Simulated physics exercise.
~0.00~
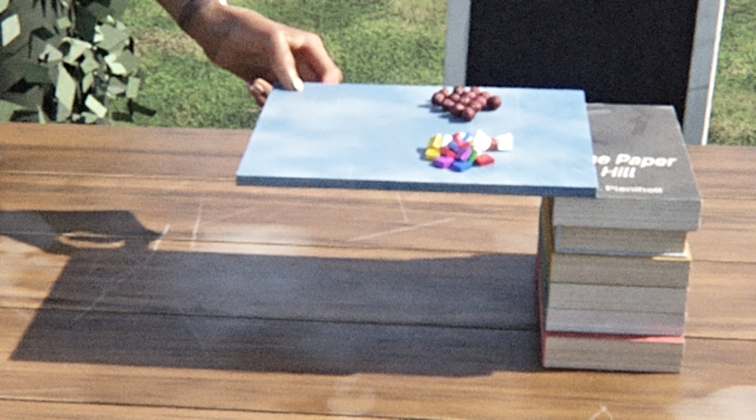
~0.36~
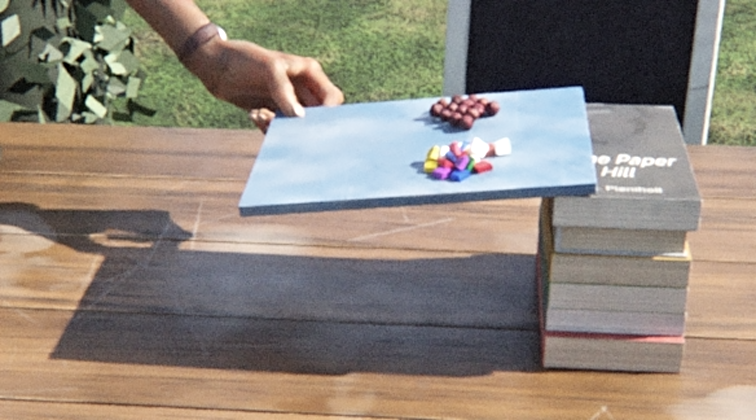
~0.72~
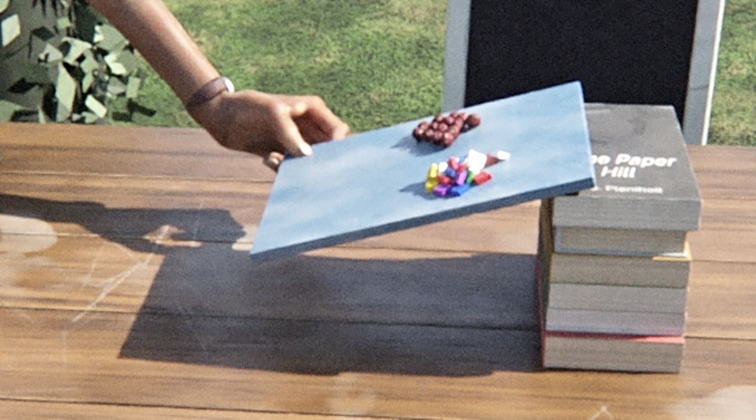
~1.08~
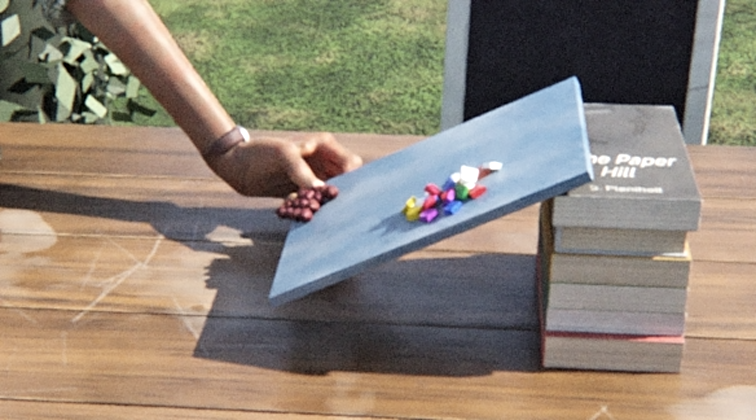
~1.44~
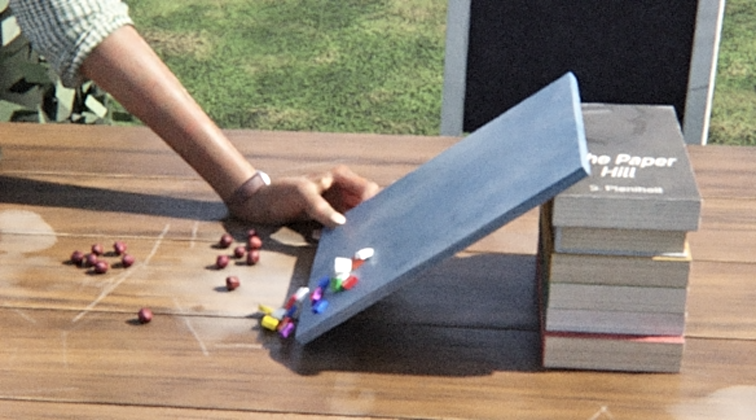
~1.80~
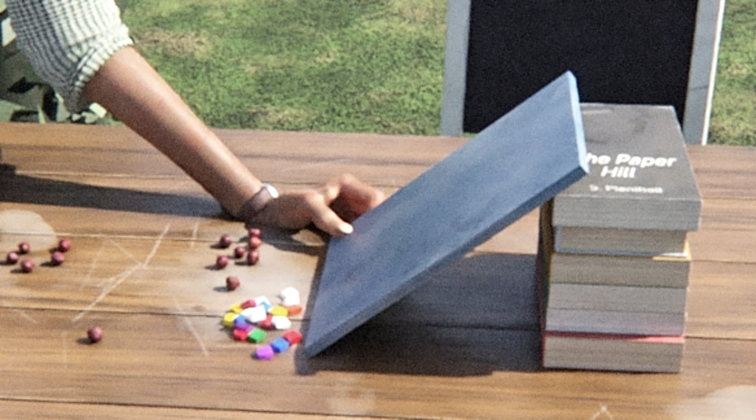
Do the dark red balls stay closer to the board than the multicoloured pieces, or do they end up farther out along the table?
The dark red balls end up farther out, scattered to the left along the table, while the multicoloured pieces come to rest near the board's lower edge.
